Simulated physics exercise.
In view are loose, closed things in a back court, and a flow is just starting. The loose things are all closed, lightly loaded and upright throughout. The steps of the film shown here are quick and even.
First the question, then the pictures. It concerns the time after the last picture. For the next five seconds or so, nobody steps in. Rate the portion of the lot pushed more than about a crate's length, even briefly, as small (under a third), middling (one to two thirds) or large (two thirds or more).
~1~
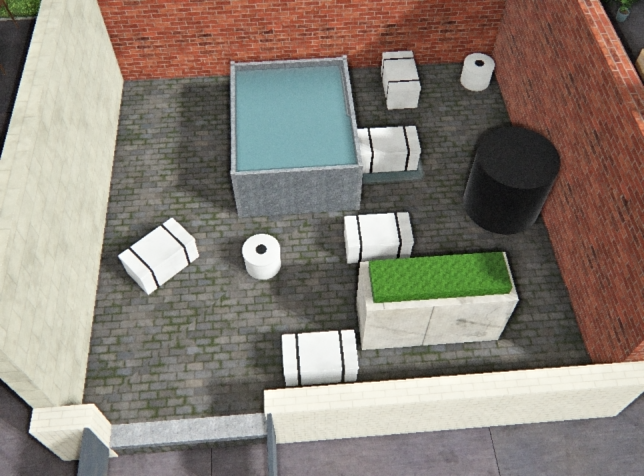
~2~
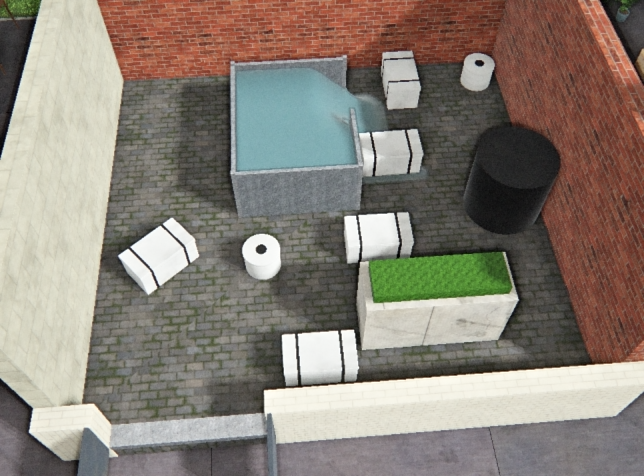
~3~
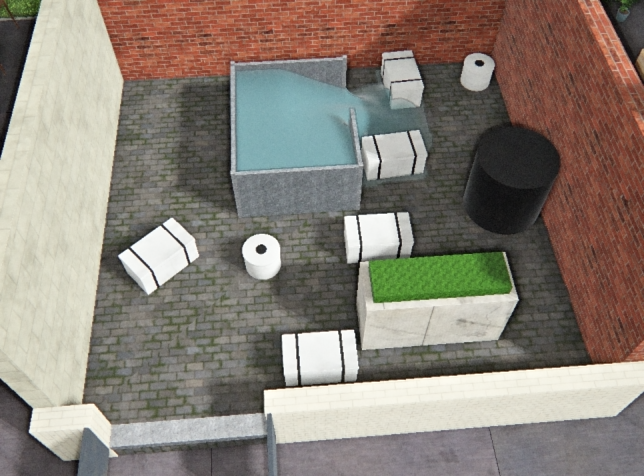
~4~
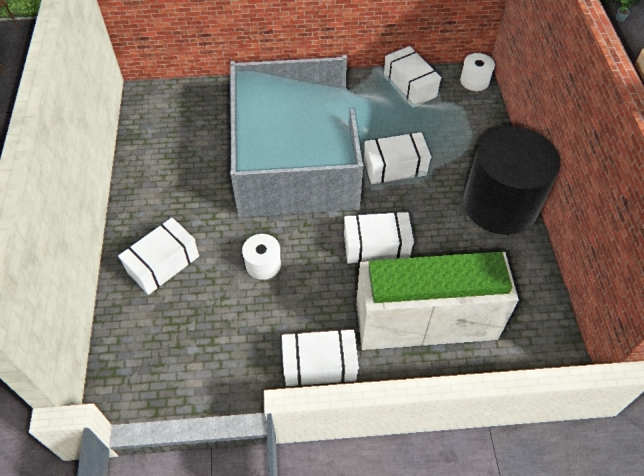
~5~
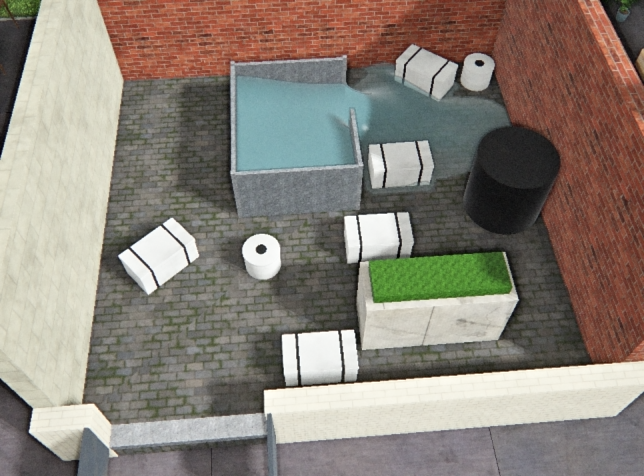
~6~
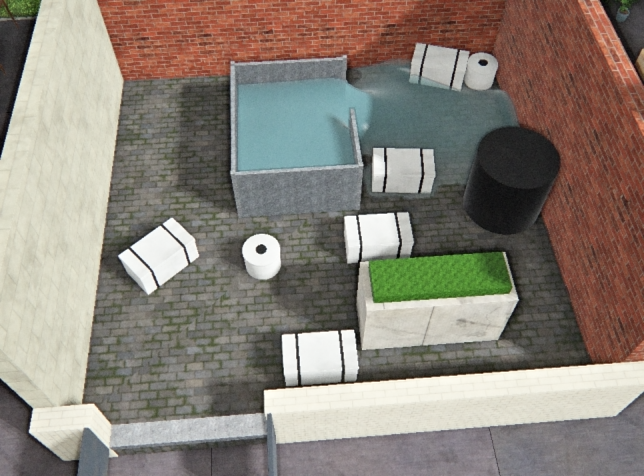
Middling.
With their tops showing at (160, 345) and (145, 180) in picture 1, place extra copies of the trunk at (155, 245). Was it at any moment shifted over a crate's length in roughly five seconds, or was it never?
First one missed the mark, second one missed the mark.
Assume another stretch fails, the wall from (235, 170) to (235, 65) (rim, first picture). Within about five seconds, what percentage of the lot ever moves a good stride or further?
It comes out at roughly 40 per cent.
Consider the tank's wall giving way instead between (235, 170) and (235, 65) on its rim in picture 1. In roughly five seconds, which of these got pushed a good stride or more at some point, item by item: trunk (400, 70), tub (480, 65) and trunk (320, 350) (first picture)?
Taking them one at a time, the first gets shoved clear, the second gets shoved clear and the third not displaced that far.
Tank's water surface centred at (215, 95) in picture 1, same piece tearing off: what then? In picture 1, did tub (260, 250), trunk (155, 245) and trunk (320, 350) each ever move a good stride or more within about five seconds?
Item one travelled far enough, item two not displaced far, item three not displaced far.
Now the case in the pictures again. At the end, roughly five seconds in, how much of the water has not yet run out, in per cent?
About 100 percent.
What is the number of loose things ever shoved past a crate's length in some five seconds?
That works out to 3.
A moment on, 1 of 7 are well off their spots; 2 afloat.
Next, 1 of 7 are well off their spots; 2 afloat.
Later, 2 of 7 are well off their spots; 3 afloat.
In the end, 3 of 7 are well off their spots, and 3 have been at some point; 2 afloat.
